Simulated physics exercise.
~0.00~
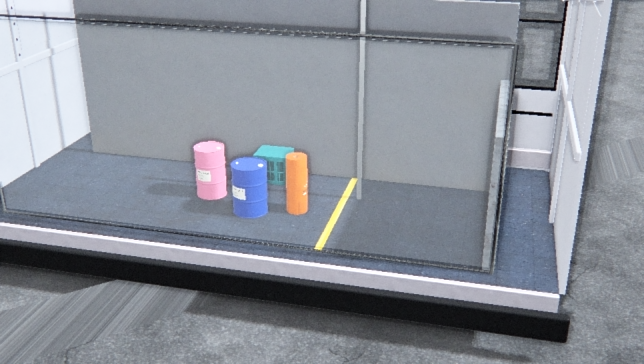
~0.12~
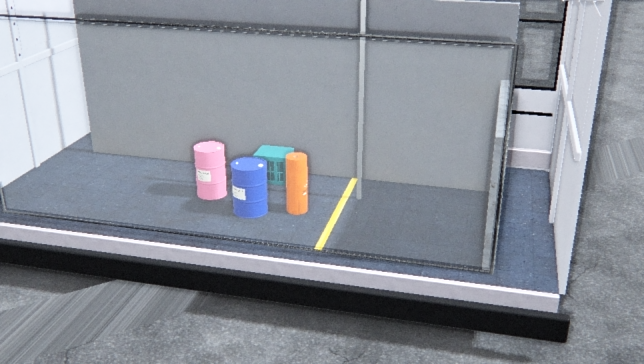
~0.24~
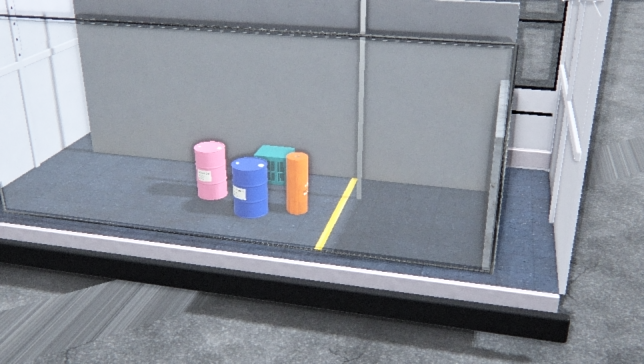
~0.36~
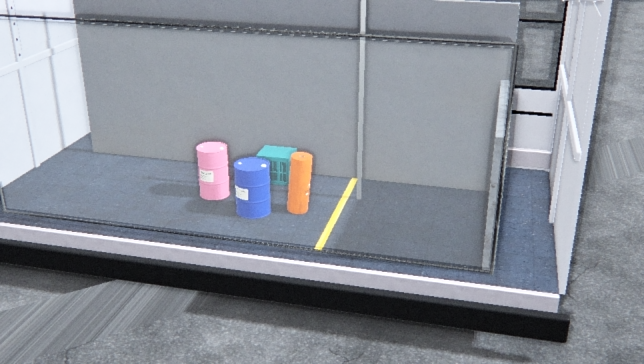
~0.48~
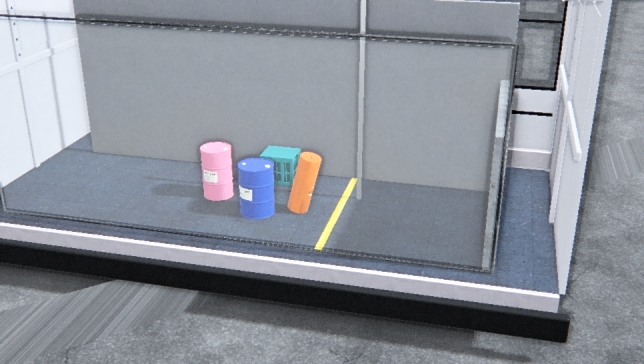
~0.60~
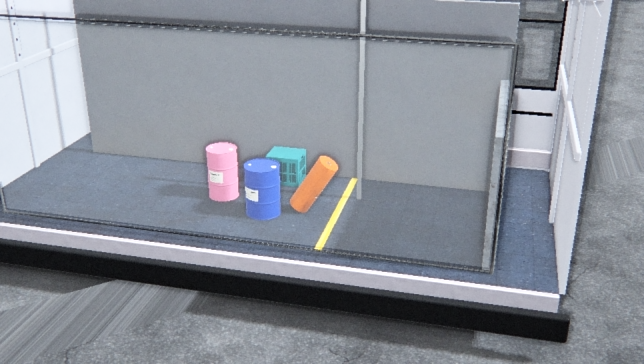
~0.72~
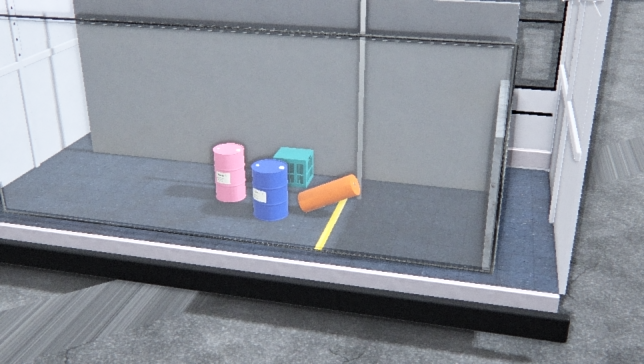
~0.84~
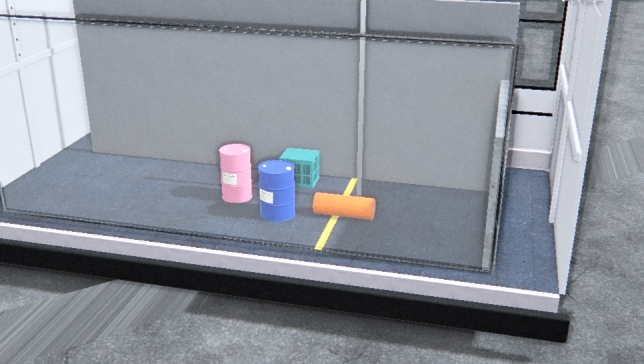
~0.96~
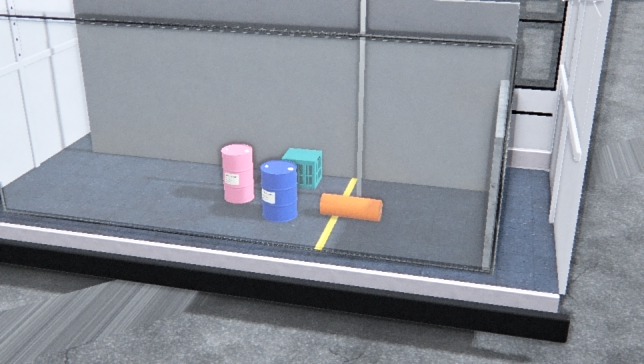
The footage shows two upright drums, pink and blue, a teal crate and an orange roll standing in a walled bay, then sliding slightly right together as the roll leans, topples rightward and ends on its side across the yellow line, the others stopping short of it.
